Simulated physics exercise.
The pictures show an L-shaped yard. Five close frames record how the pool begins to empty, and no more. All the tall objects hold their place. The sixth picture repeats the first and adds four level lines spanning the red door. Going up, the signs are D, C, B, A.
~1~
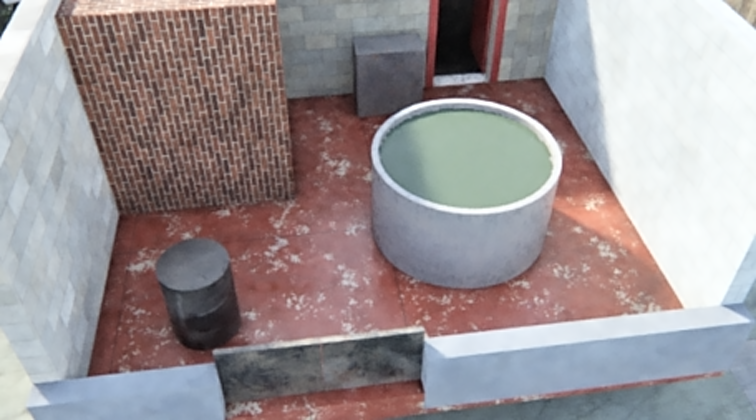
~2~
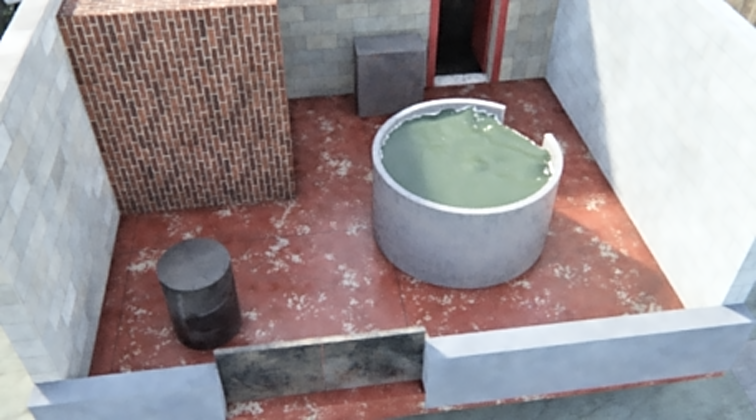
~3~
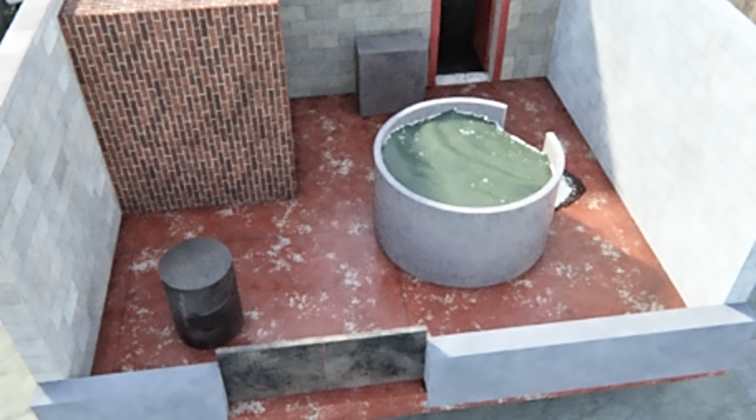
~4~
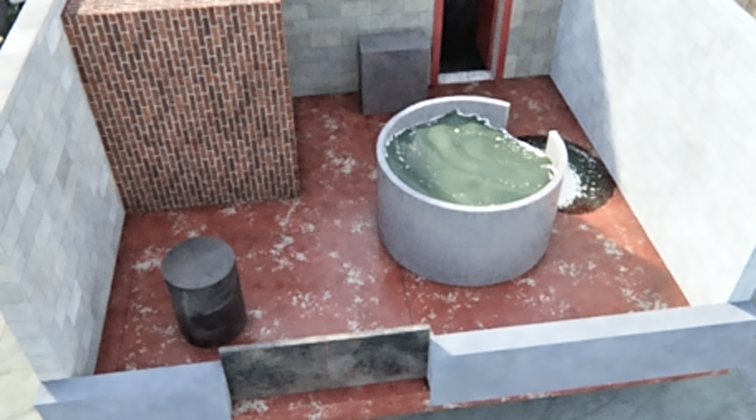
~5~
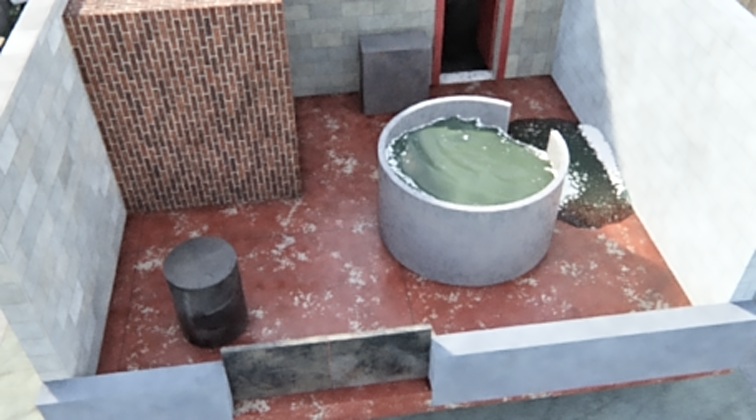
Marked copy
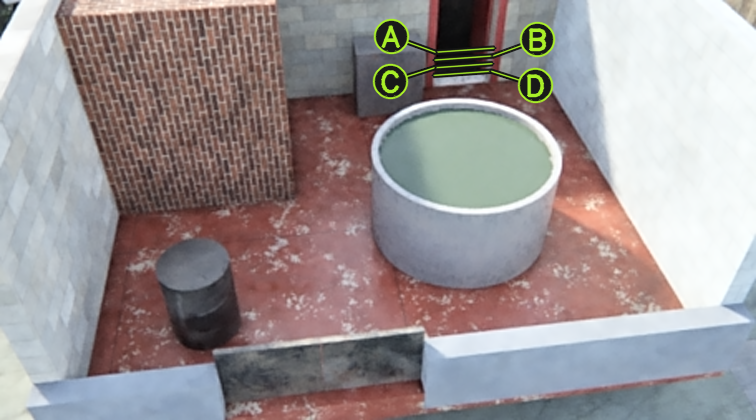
A walled yard with a worn red floor is seen from high above, the view shifting very slightly. A round grey tank of green water stands right of centre, with a brick block and dark cylinder to the left, a grey box and red-framed doorway behind, and a dark gate in front. A gap opens in the tank's right rim, the water ripples, and dark, foam-flecked water pours out, spreading to the right-hand wall.
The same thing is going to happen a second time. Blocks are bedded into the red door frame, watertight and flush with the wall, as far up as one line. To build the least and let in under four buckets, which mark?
C will do.
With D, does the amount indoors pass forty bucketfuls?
No.
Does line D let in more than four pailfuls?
Yes.
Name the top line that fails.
That would be D.
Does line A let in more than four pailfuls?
No.
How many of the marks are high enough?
Three of the four.
On the marked copy, A at (464, 50); B at (464, 57); C at (463, 65); D at (462, 73); from the bottom up D, C, B, A.
With A, nothing gets over.
With B, nothing gets over.
With C, a bucket or two gets in.
With D, about 13 bucketfuls get in.
